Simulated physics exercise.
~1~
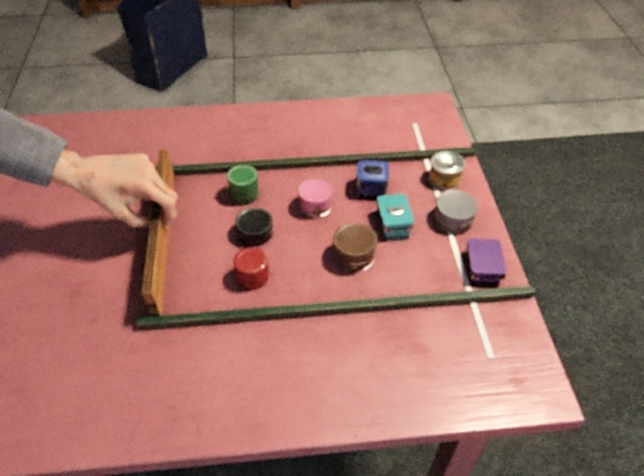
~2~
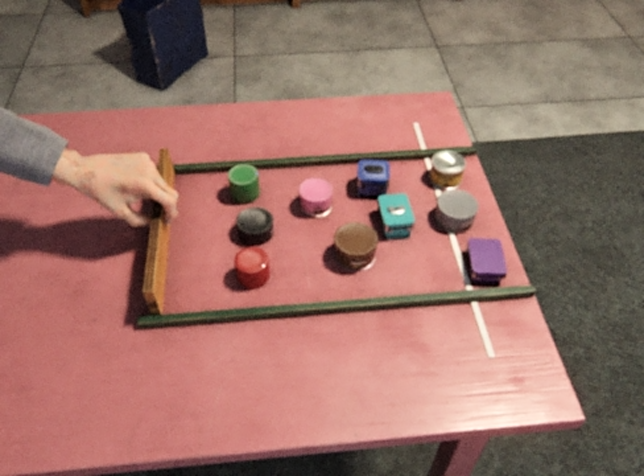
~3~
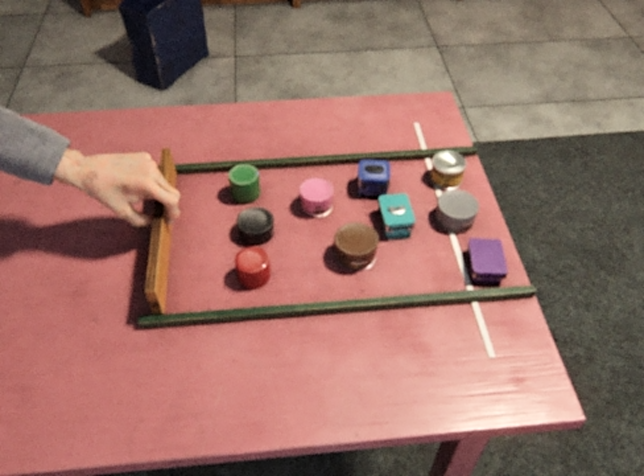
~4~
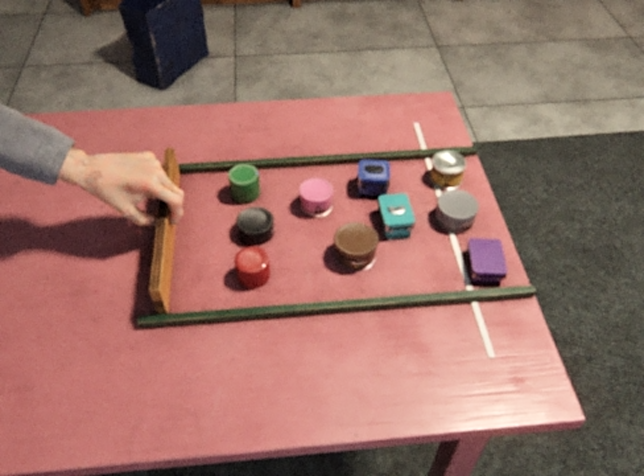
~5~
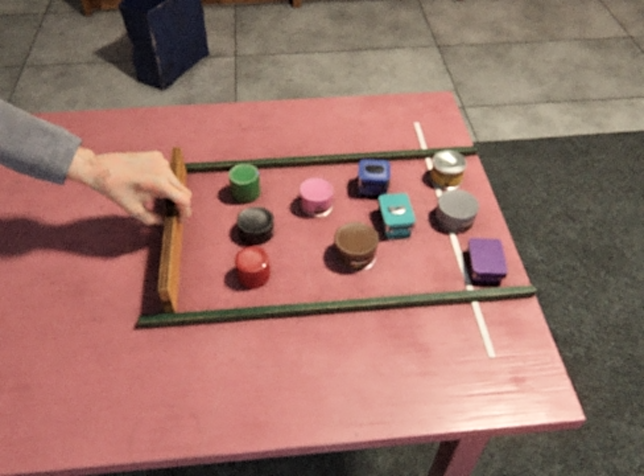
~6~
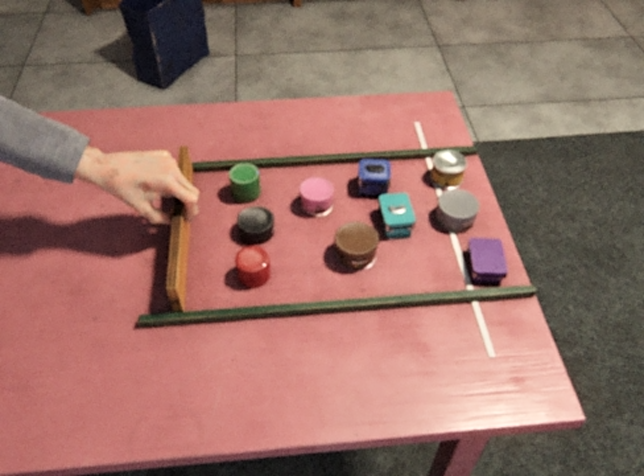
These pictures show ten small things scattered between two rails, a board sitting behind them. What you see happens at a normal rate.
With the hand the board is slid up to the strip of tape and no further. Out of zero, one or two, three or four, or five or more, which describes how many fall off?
The answer is one or two.
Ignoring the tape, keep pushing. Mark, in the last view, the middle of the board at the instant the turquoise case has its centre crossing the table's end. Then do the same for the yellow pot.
Around (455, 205), then around (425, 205).
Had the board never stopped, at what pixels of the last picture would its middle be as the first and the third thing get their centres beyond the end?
About (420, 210) and about (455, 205).
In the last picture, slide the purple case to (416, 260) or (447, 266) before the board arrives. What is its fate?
Results in order - still up; still up.
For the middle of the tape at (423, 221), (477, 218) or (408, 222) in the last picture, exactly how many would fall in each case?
Floor tally per try: 1 / 6 / 0.
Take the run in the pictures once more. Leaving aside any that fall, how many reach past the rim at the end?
The figure is 4.
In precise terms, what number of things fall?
Exactly 2.
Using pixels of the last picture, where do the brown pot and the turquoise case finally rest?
First at (500, 233); second at (495, 202).
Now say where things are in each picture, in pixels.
Purple case (484, 262); yellow pot (446, 171); grey tub (455, 212); board (160, 227); tape (446, 221), in the first picture.
Yellow pot (447, 170); black tub (255, 226), in the second picture.
Grey tub (457, 211); pink tin (316, 198), in the third picture.
Purple case (485, 262); green lid (245, 184), in the fourth picture.
Yellow pot (448, 170); board (174, 225), in the fifth picture.
Purple case (486, 261); yellow pot (448, 170); grey tub (457, 211); board (182, 223); tape (448, 219), in the sixth picture.
Soon after, none off yet; purple case at rest near (486, 261); yellow pot at rest near (448, 170); grey tub at rest near (457, 211).
After that, none off yet; purple case moving near (495, 263); yellow pot displaced about its own width near (474, 169); grey tub displaced about its own width near (495, 210).
In the end, the number that fall off is one or two; gone, grey tub and yellow pot.
